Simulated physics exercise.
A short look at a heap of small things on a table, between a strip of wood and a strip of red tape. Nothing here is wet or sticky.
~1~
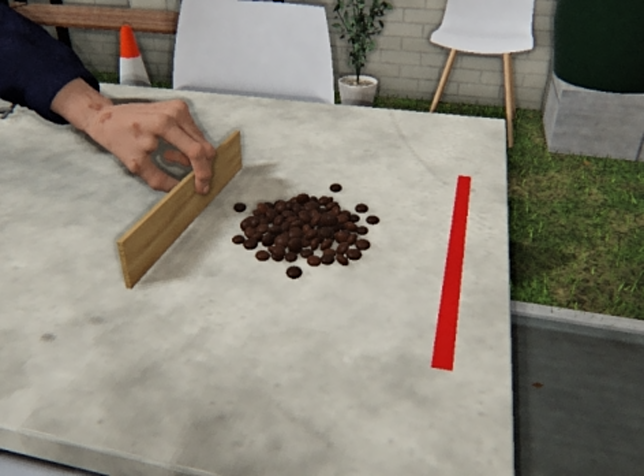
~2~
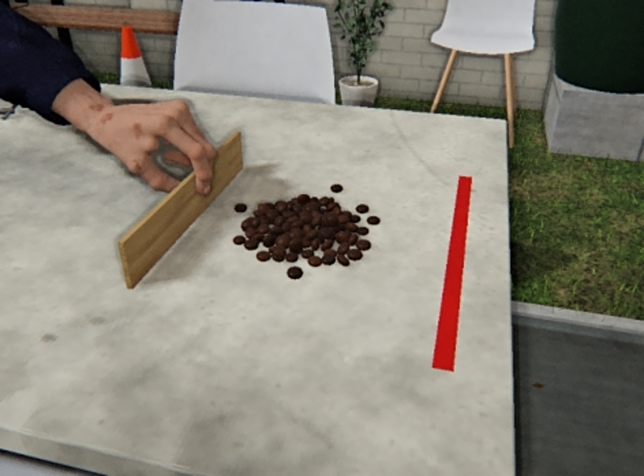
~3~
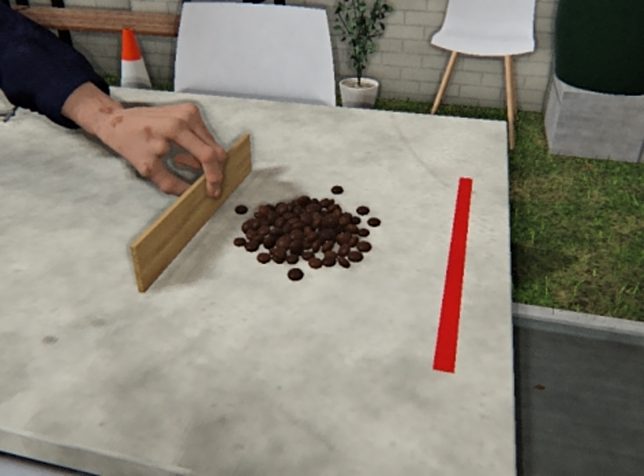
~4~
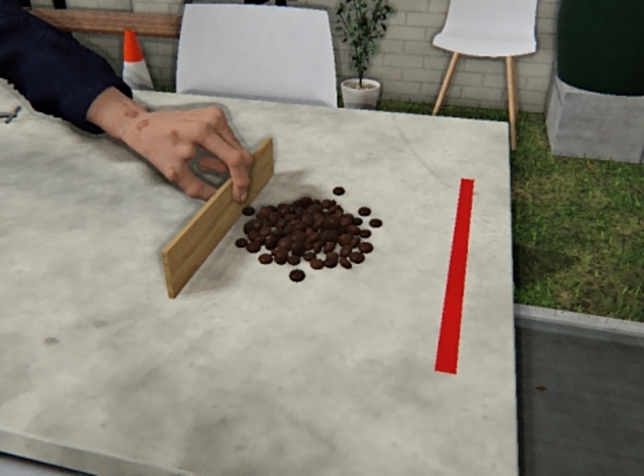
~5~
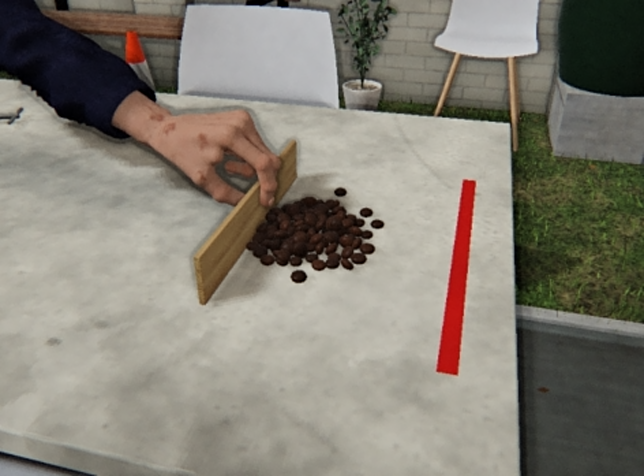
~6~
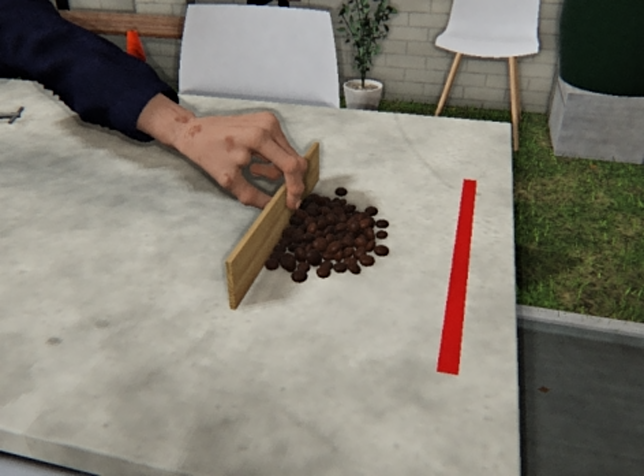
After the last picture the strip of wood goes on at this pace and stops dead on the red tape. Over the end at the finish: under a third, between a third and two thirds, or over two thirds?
The floor gets between a third and two thirds.
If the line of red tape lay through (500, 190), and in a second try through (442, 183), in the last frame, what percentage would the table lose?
Near 100 % and 20 %.
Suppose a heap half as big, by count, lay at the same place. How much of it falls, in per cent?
Roughly 30 in a hundred.
Just after the last frame, strip of wood still moving, near (379, 202); heap all on the table, its front near (474, 272).
A moment on, strip of wood stopped at the red tape; heap roughly a third over the edge.
Further on, strip of wood stopped at the red tape; heap roughly half over the edge.
When it is over, strip of wood stopped at the red tape; heap roughly half over the edge.
